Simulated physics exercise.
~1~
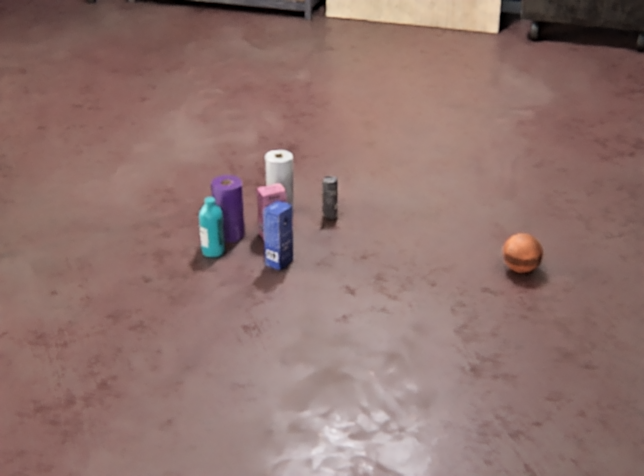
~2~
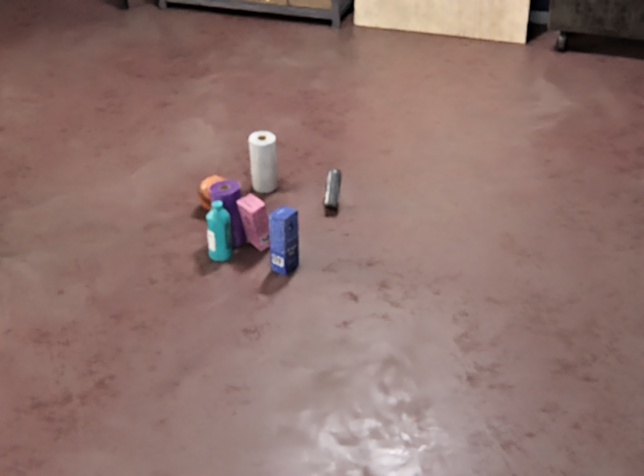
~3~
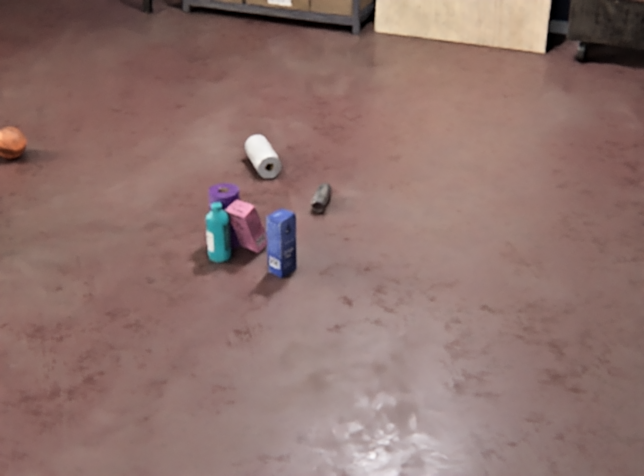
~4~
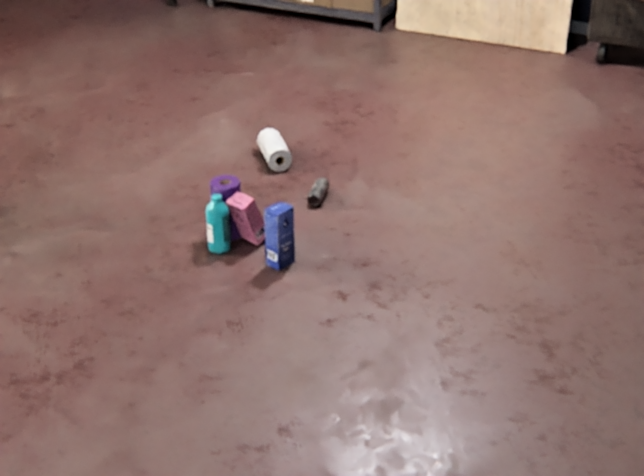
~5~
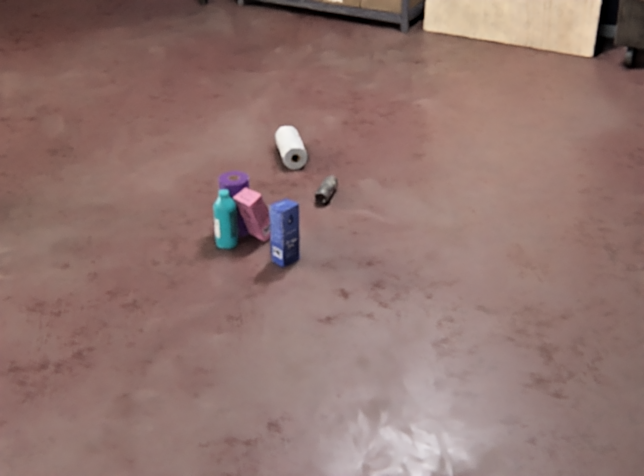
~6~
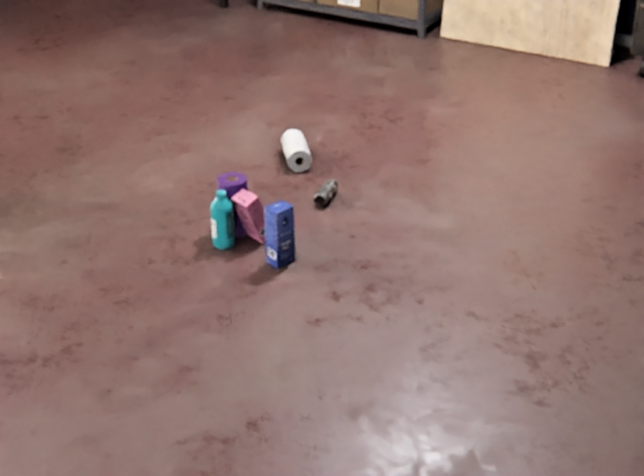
The clip opens on a dull reddish floor where six objects stand in a loose group, with an orange ball off to the right. The ball travels left and passes in among them, reaching the far side of the purple roll as the white roll and grey can tilt and the pink carton leans. It carries on toward the left edge while the white roll and the can drop onto their sides. The ball then leaves view. At the end the pink carton still leans beside the upright purple roll, turquoise bottle and blue carton.
